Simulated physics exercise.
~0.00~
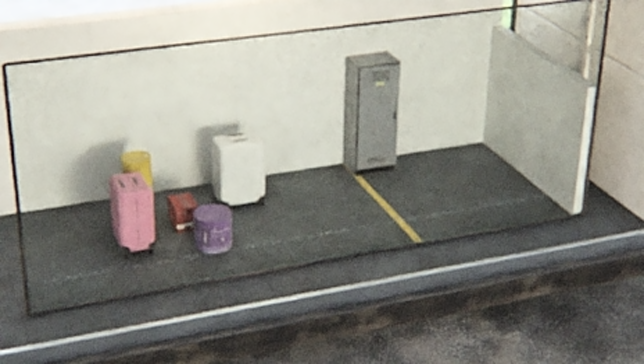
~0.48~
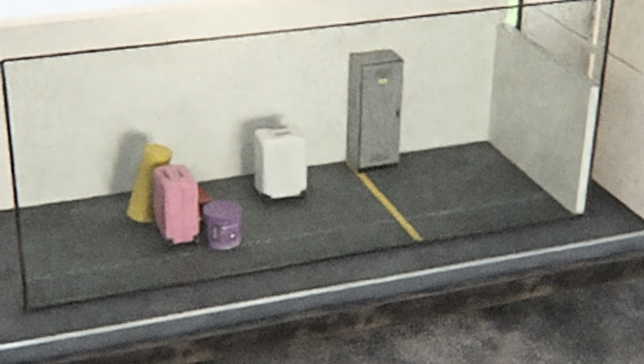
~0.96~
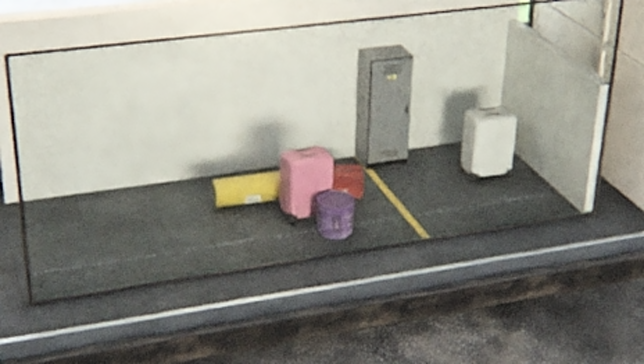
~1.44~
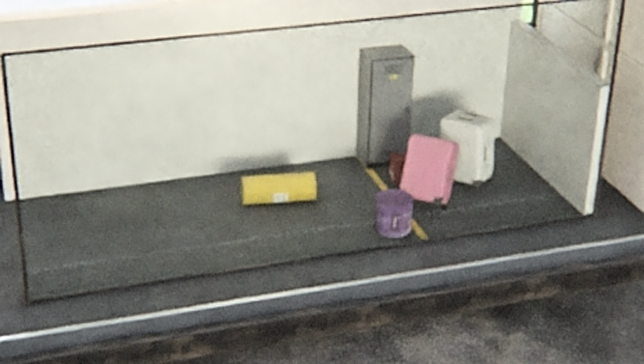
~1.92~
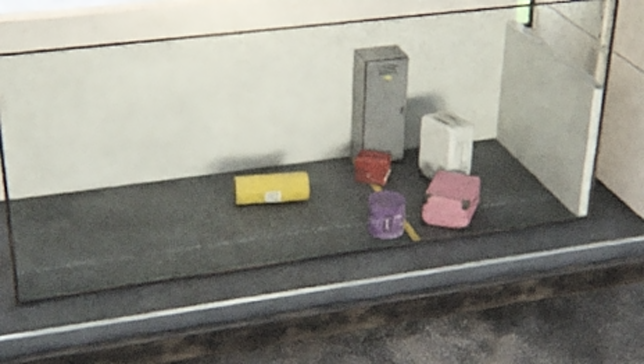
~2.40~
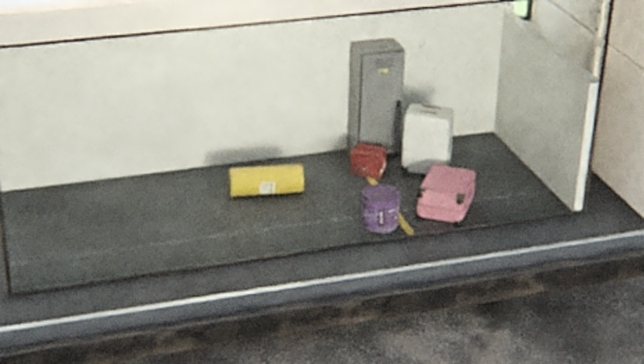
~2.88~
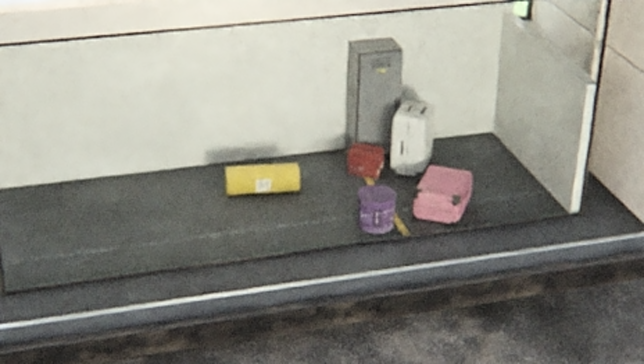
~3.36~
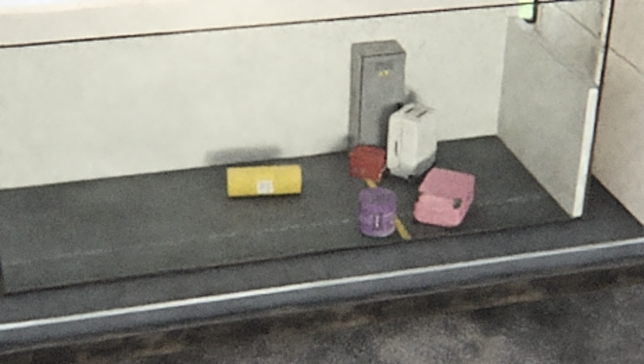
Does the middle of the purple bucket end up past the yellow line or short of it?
The purple bucket ends up short of the yellow line, resting just to the left of it.
